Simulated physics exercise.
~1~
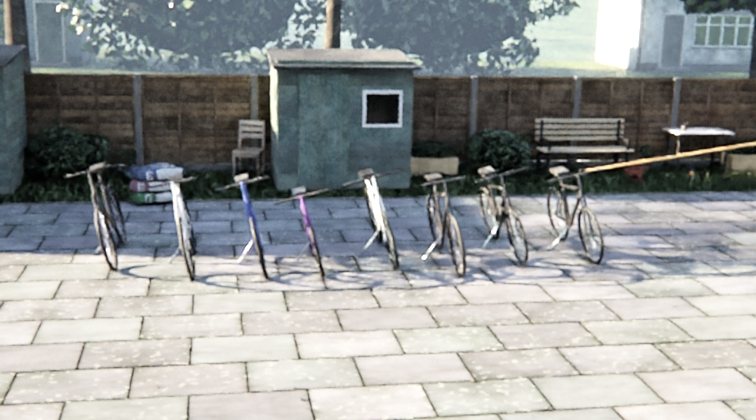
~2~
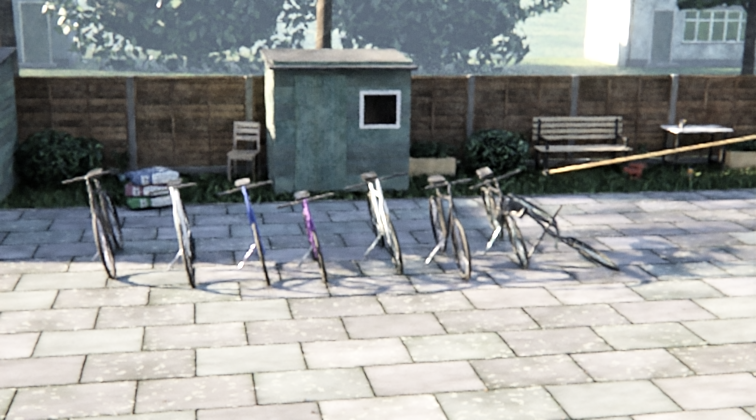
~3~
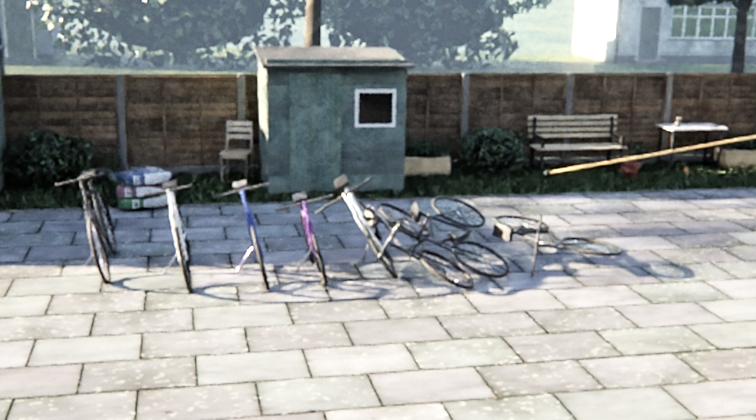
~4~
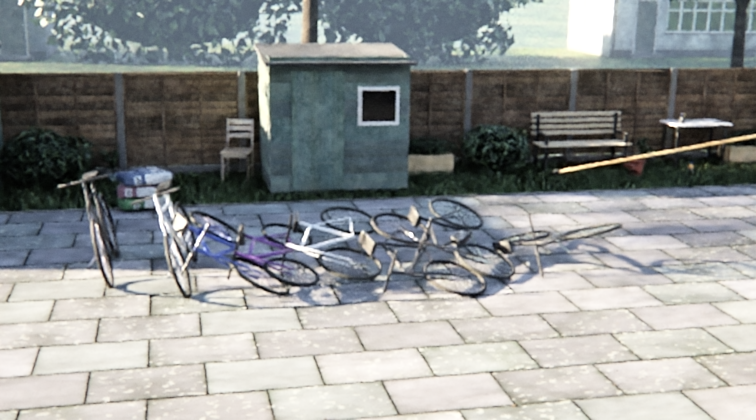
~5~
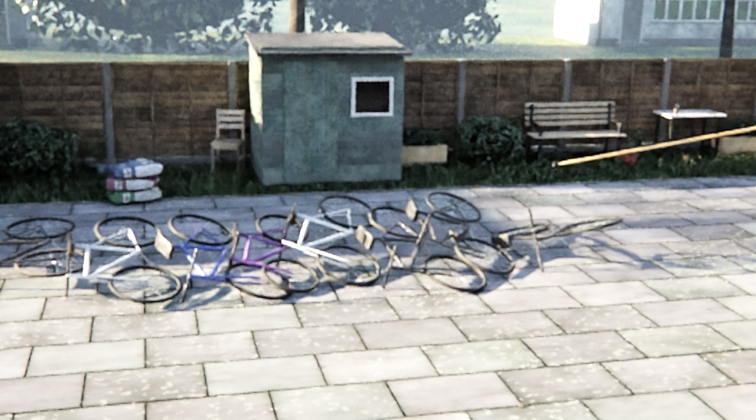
Eight bicycles stood in a row on a paved yard before a small green shed, until the one at the right end, beside a long pole, tipped over and the rest toppled in turn toward the left, leaving every bicycle lying in a tangled line.
